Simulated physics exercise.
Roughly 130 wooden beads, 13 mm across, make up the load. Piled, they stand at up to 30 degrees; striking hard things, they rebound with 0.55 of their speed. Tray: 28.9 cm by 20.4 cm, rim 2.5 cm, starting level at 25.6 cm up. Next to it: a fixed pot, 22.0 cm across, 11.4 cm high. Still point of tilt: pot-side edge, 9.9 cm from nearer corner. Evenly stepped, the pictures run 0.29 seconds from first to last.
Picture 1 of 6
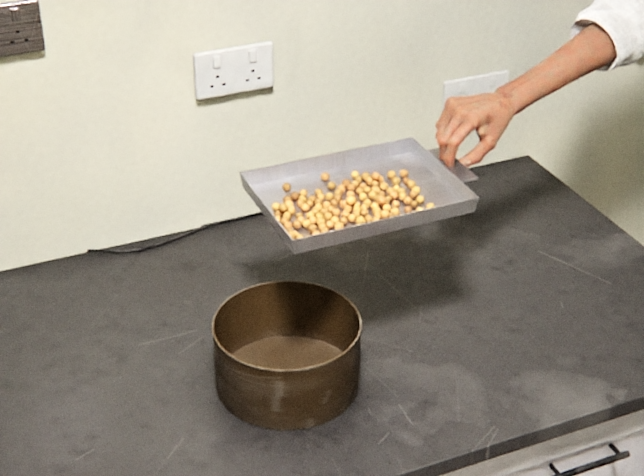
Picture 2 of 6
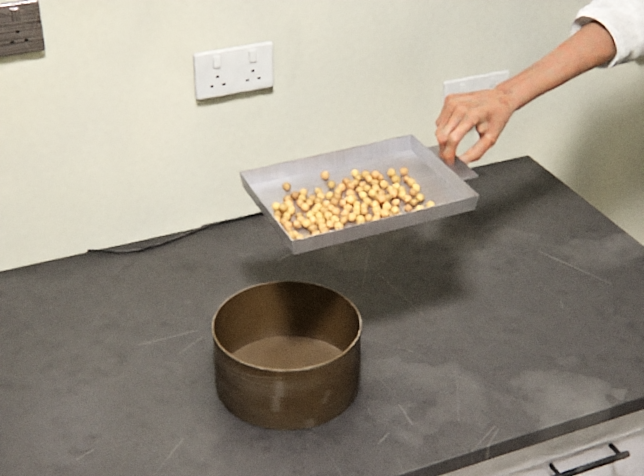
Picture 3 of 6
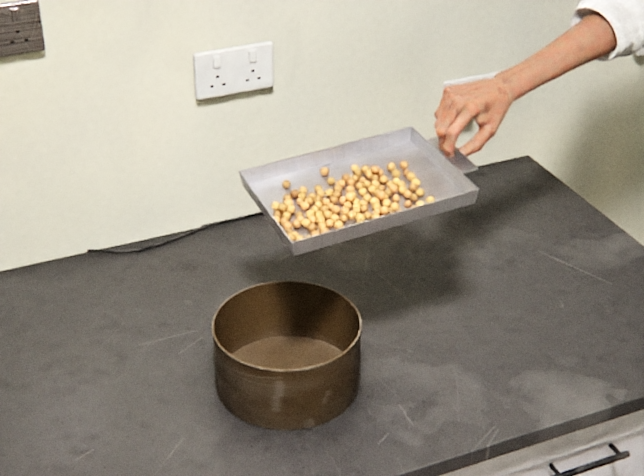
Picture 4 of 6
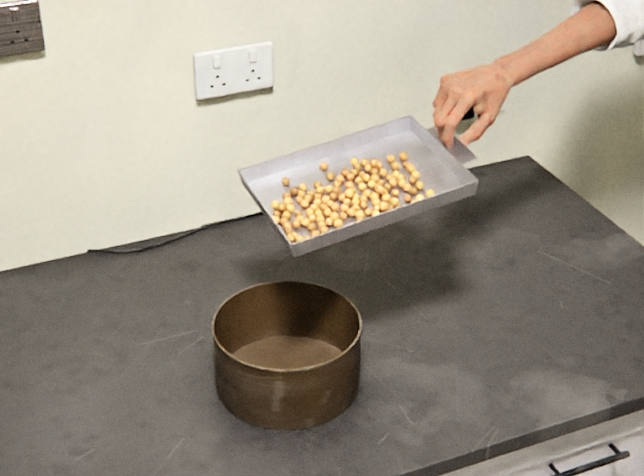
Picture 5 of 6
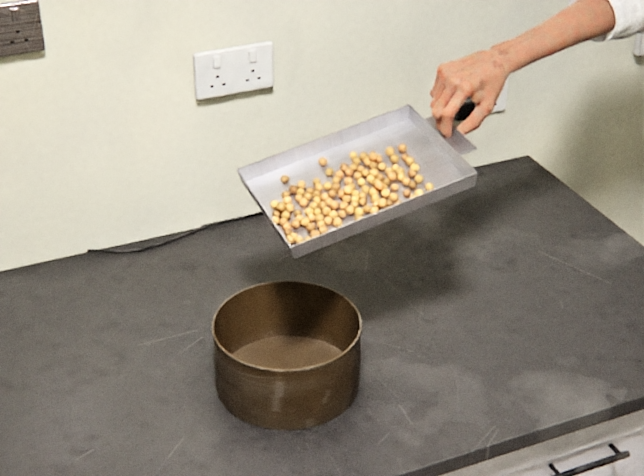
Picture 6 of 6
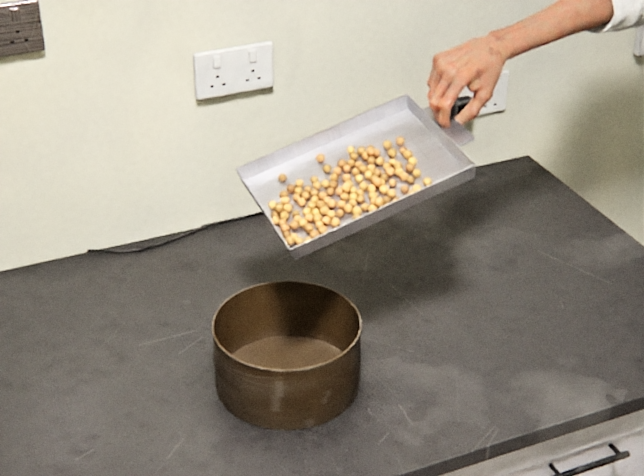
On a dark grey worktop, a hand gradually tilting a metal tray of small round wooden beads above an empty brown pot.
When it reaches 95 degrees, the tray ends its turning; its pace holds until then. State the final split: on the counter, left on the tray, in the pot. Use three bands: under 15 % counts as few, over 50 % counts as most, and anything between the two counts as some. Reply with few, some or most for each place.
Counter: Few, tray: Few, pot: Most.
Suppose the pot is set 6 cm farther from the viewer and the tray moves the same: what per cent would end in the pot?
Around 65 per cent.
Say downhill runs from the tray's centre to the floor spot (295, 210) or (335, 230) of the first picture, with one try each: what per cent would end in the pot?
40 and 95 %.
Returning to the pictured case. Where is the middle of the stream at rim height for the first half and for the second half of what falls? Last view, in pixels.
Early: About (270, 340); late: About (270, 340).
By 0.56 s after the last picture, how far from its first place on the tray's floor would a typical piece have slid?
It has moved some 4 cm from its start.
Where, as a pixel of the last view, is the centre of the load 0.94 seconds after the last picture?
At about (293, 222).
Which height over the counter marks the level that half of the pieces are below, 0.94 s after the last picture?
Roughly 28 centimetres, give or take.
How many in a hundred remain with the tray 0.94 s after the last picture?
About 95%.
Then, 0.56 s after the last picture, tilt 53 degrees; the tray holds 100 %, the pot 0 %.
Then, 0.94 s after the last picture, tilt 78 degrees; the tray holds 95 %, the pot 0 %.
Then, 1.40 s after the last picture, tilt 95 degrees; the tray holds 10 %, the pot 75 %.
In the end, counter 0 %, tray 0 %, pot 100 %.
